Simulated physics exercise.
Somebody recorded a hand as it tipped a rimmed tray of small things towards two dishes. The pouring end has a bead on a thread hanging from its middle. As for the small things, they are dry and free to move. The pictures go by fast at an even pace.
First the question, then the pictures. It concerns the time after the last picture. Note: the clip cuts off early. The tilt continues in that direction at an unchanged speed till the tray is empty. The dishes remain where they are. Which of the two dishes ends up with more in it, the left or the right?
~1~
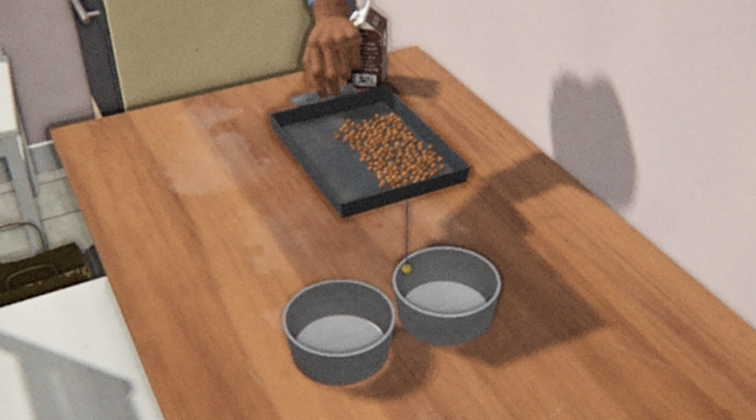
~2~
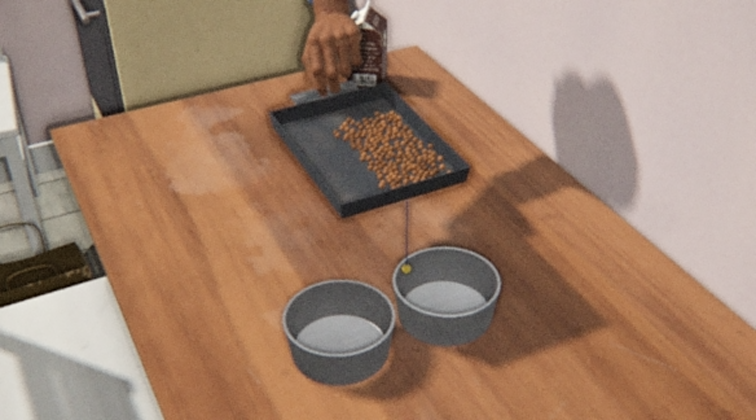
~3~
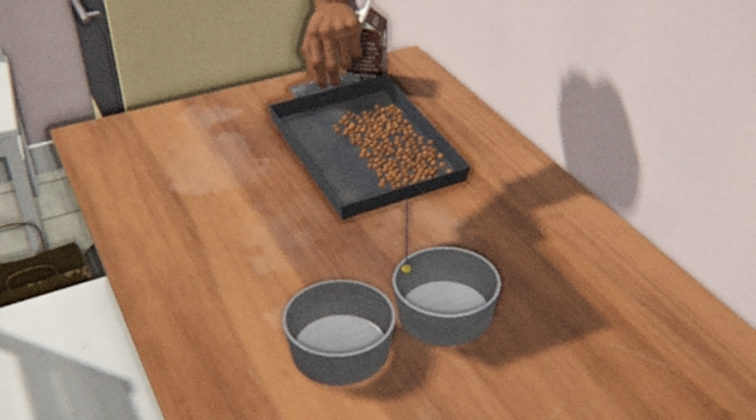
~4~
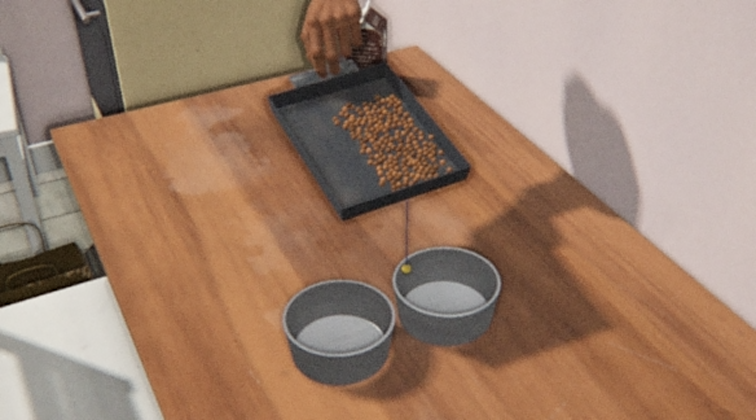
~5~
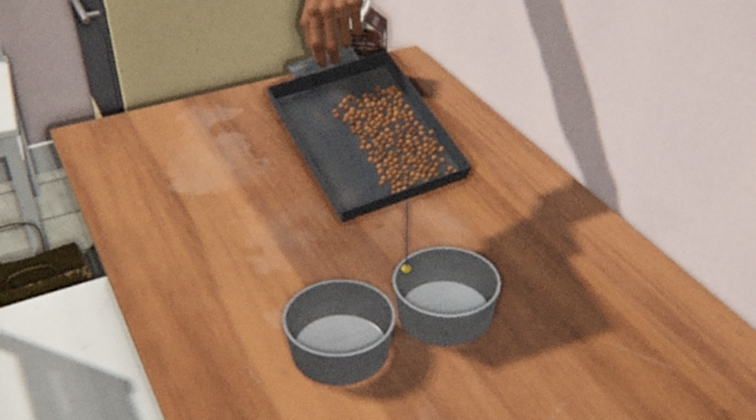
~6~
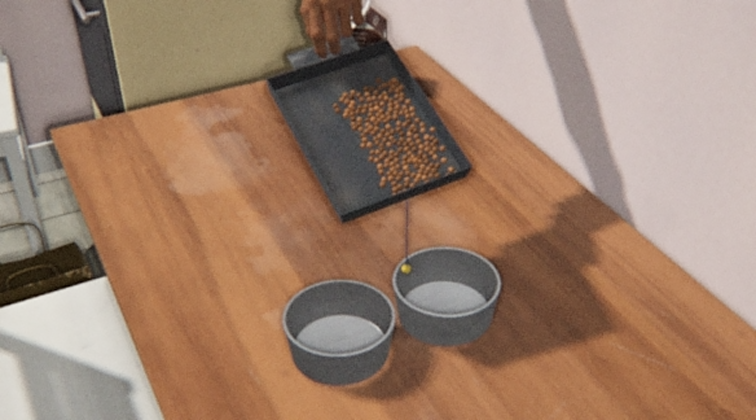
The left one.
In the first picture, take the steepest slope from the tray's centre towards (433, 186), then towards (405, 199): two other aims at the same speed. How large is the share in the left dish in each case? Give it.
So it's 0 percent with the first slope and 10 percent with the other.
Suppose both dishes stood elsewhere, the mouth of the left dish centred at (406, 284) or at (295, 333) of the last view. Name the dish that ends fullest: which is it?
Place 1 - the dish at left; place 2 - the dish at right.
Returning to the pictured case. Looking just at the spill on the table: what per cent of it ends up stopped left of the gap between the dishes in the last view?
Estimate: Roughly 20 %.
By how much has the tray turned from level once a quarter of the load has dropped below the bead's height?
110°.
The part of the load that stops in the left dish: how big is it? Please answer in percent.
About 80 per cent.
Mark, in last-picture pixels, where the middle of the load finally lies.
About (360, 351).
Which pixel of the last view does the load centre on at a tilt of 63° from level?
Centre estimate: (393, 182).
Shortly afterwards, tray tipped steeply; all but a few on the tray; only a few in the air.
Next, tray tipped right over; all but a few on the tray; a little in the left dish; only a few outside both; only a few in the air.
Some moments later, tray tipped past a quarter turn; the bulk in the left dish; a little in the right dish; a little outside both.
In the end, tray tipped past a quarter turn; the bulk in the left dish; a little in the right dish; a little outside both.
